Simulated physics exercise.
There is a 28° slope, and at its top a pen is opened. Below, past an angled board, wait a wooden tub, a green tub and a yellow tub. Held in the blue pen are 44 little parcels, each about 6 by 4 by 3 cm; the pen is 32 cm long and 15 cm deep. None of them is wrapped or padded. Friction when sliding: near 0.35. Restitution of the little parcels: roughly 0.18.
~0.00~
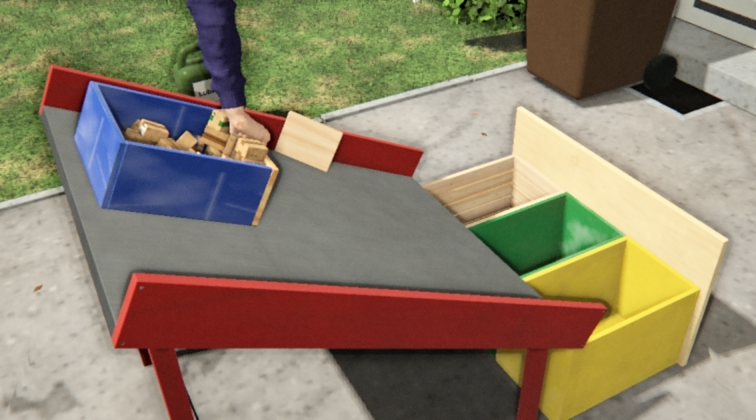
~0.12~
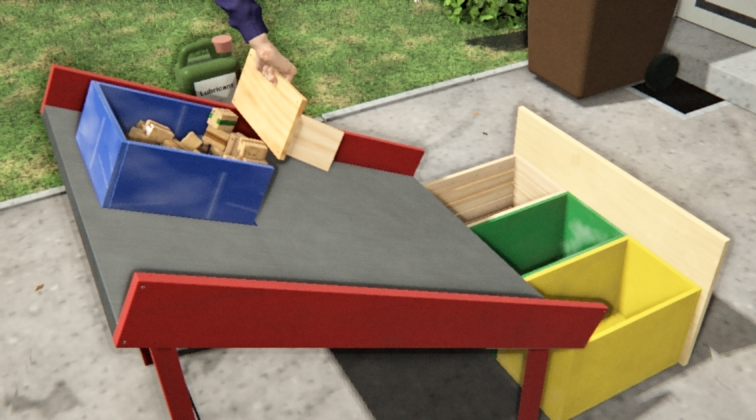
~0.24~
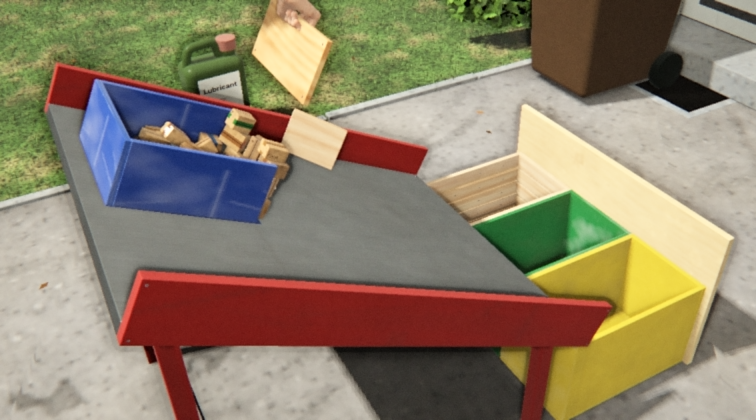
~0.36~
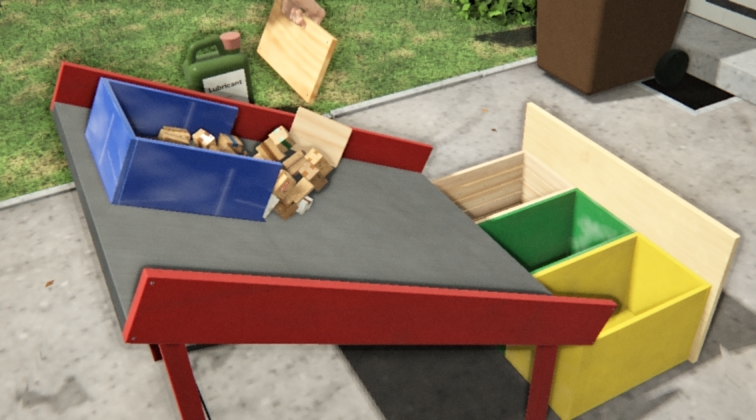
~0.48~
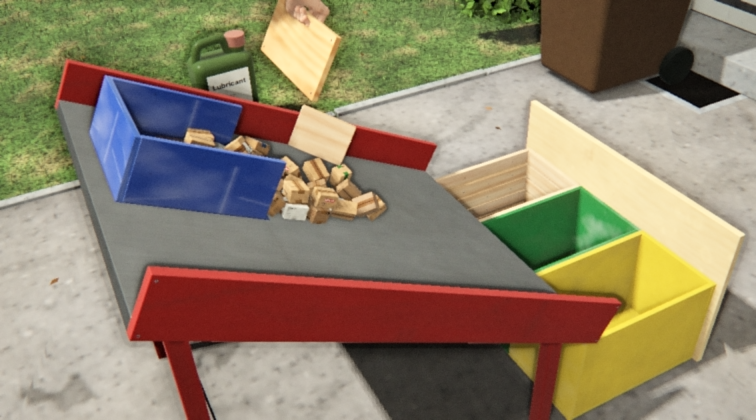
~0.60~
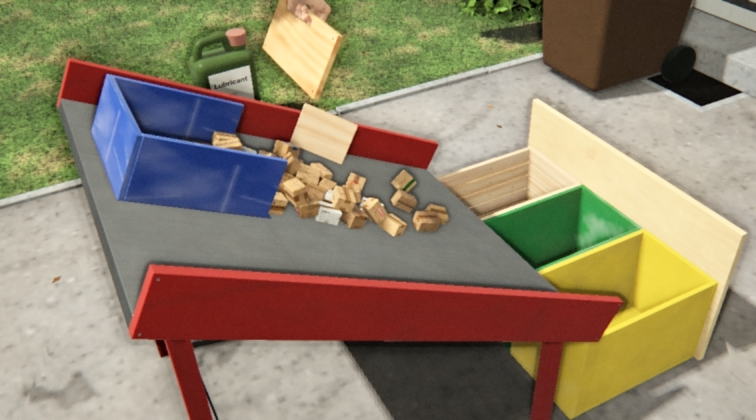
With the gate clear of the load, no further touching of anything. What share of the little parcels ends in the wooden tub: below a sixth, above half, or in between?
Expect one sixth to one half of the load in the wooden tub.
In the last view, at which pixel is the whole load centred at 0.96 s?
Load centre: About (418, 206).
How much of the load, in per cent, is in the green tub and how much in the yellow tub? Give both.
My estimate is some 65 per cent, then some 0 per cent.
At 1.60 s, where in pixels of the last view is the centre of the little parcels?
The centre sits near (564, 264).
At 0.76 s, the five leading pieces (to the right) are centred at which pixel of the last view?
I'd put them at about (490, 222).
After 0.76 s, 4 still in the blue pen, 1 in the green tub, 38 on the slope and 1 in the air.
After 0.96 s, 2 in the wooden tub, 4 in the green tub, 36 on the slope and 2 in the air.
After 1.24 s, 6 in the wooden tub, 17 in the green tub, 14 on the slope and 7 in the air.
Outcome (at 1.60 s), 16 in the wooden tub and 28 in the green tub. Asked share, 16 of 44, 36 per cent.
